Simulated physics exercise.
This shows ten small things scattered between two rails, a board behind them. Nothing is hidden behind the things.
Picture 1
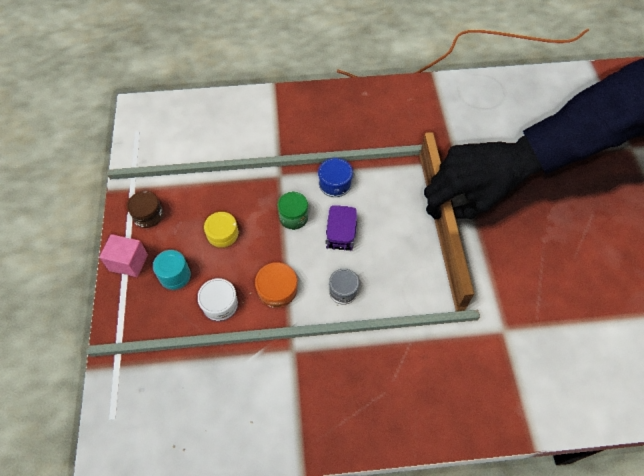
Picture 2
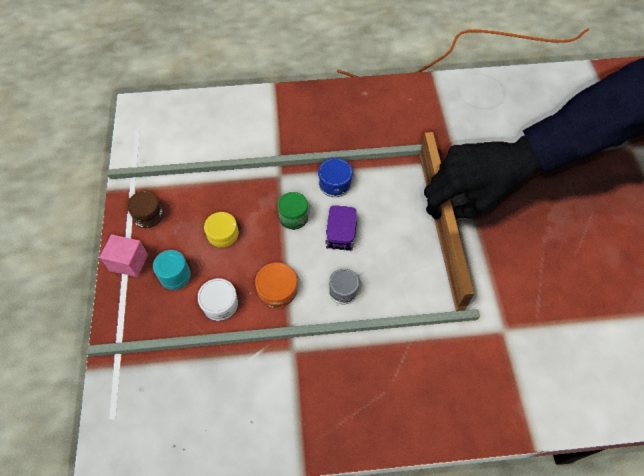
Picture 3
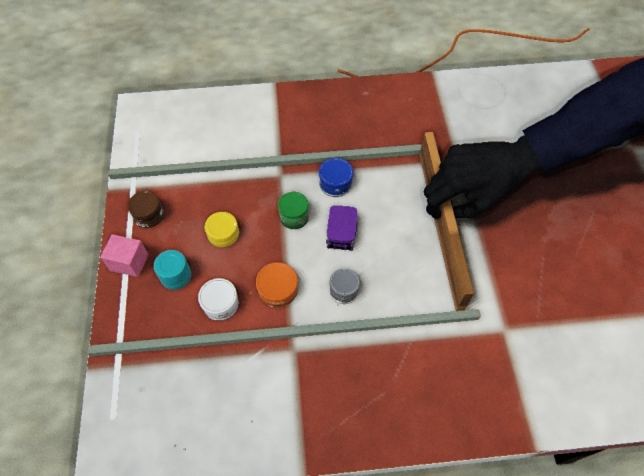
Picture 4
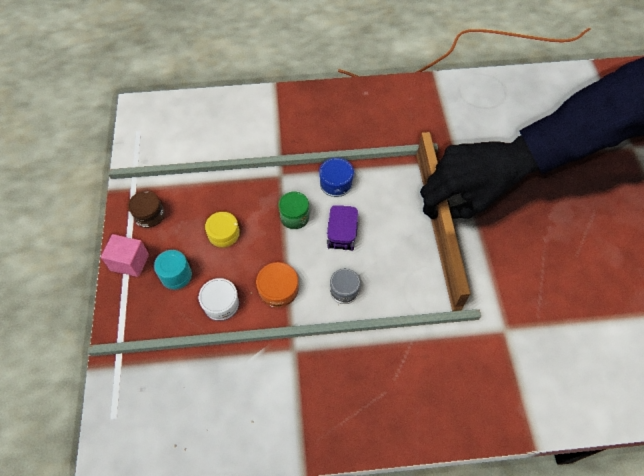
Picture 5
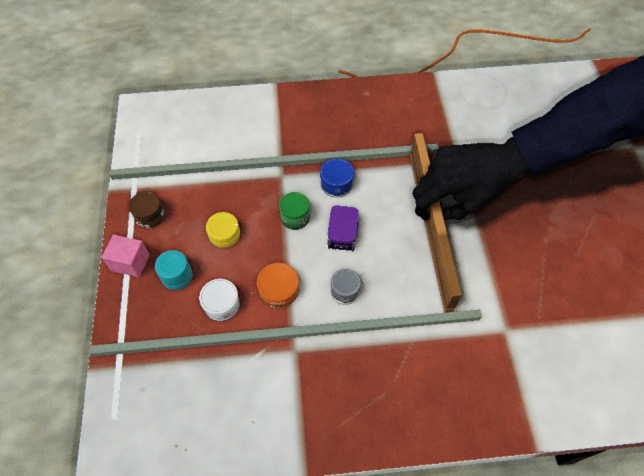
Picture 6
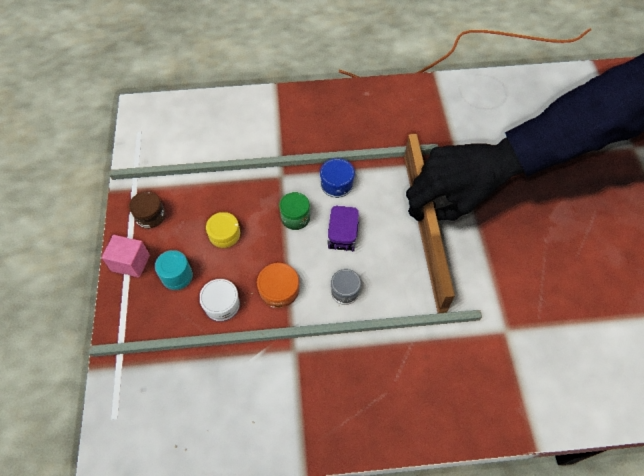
A wooden board, gripped by a black-gloved hand, stayed almost still at first, then slid a little left between two rails, while the ten small colourful objects scattered in front of it stayed put.
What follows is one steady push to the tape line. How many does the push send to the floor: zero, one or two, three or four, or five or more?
In the end the number that fall off is five or more.
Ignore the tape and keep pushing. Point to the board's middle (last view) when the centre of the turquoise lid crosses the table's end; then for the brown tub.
Its middle is around (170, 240) and around (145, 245).
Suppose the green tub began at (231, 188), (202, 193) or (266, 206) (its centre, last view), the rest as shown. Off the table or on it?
In that order, it drops off; drops off; holds on.
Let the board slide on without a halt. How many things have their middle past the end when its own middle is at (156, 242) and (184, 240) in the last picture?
In that order 2 and 0.
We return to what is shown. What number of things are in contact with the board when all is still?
In contact: 4.
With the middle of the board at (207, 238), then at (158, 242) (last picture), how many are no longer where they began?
At the one place 9, at the other 10.
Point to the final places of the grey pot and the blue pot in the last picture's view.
First (107, 303), then (114, 193).
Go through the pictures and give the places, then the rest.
In the first frame, pink block (124, 256); brown tub (146, 210); turquoise lid (172, 270); board (444, 217); tape (127, 255).
In the second frame, brown tub (146, 210); board (444, 217).
In the third frame, turquoise lid (173, 270); orange tub (277, 285).
In the fourth frame, pink block (126, 256); blue pot (336, 178).
In the fifth frame, brown tub (147, 210); green tub (295, 211).
In the sixth frame, pink block (126, 256); brown tub (147, 210); turquoise lid (174, 270); board (427, 219); tape (129, 255).
Soon after, none off yet; pink block at rest near (126, 256); brown tub at rest near (147, 210); turquoise lid at rest near (174, 270).
After that, none off yet; pink block displaced about its own width near (98, 246); brown tub moving near (139, 210); turquoise lid displaced well along near (105, 272).
In the end, the number that fall off is five or more; gone, orange tub, yellow lid, white pot, turquoise lid, brown tub and pink block.
